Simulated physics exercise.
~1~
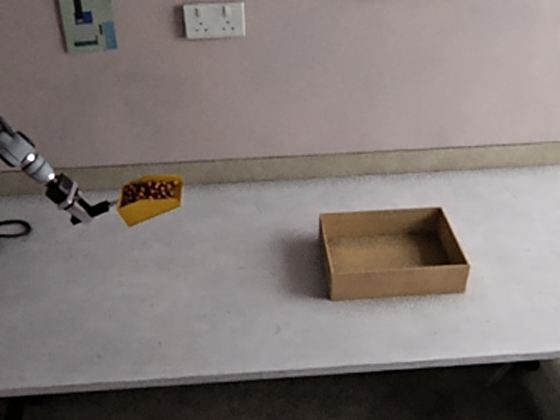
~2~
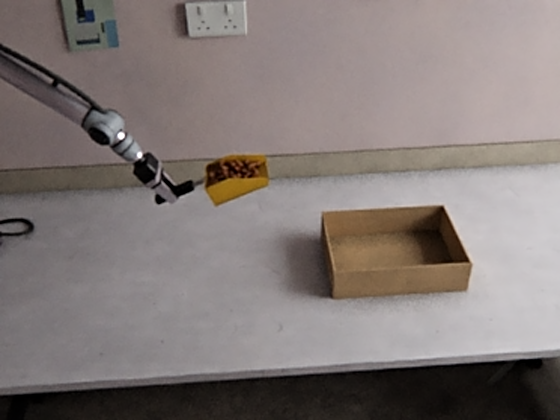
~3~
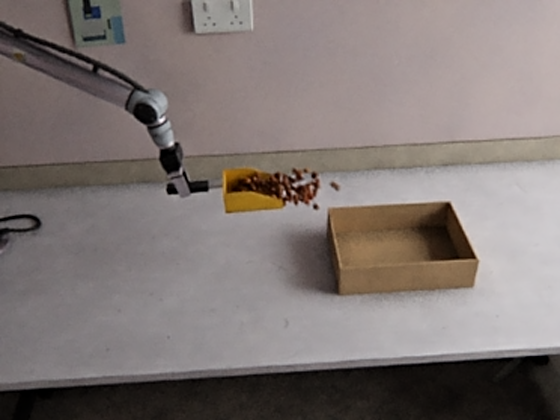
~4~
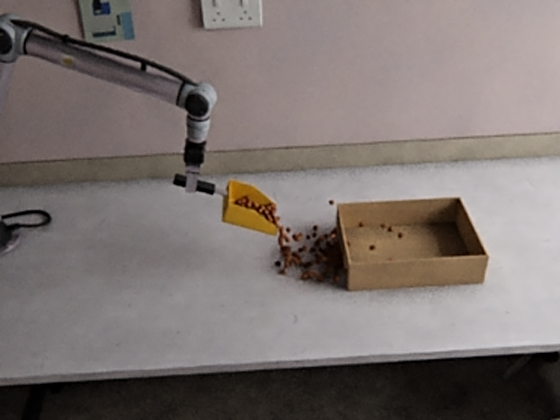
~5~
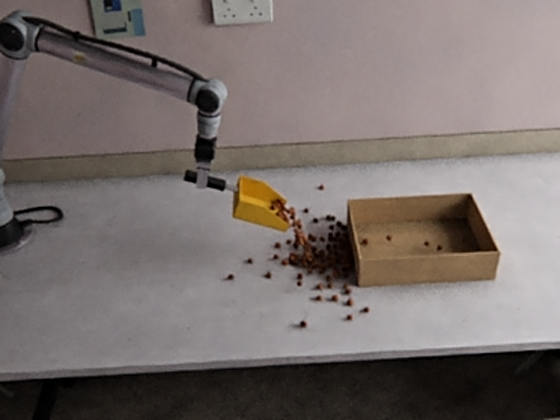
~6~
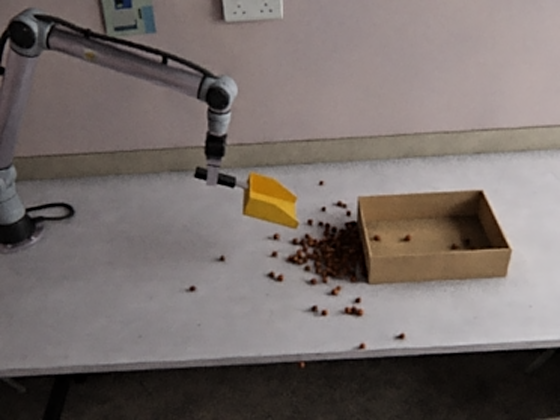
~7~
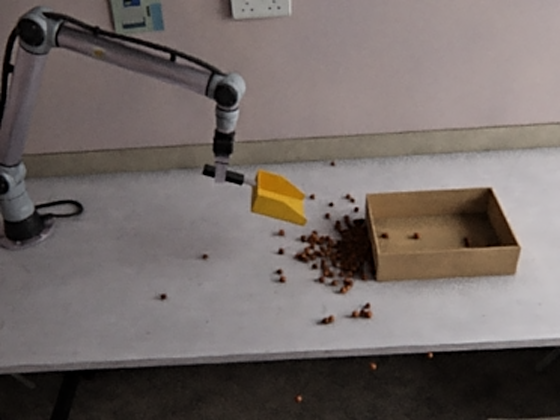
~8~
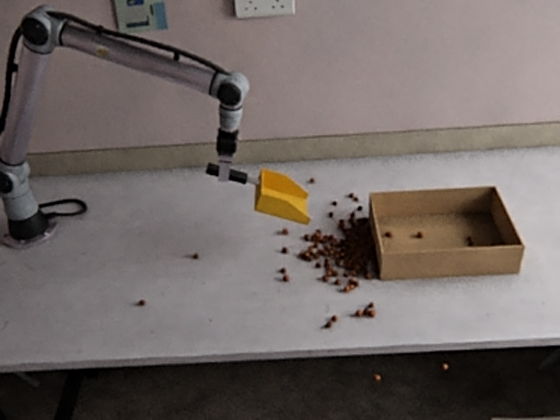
A robot arm tips a yellow scoop too early, spilling most hazelnuts beside the cardboard box.
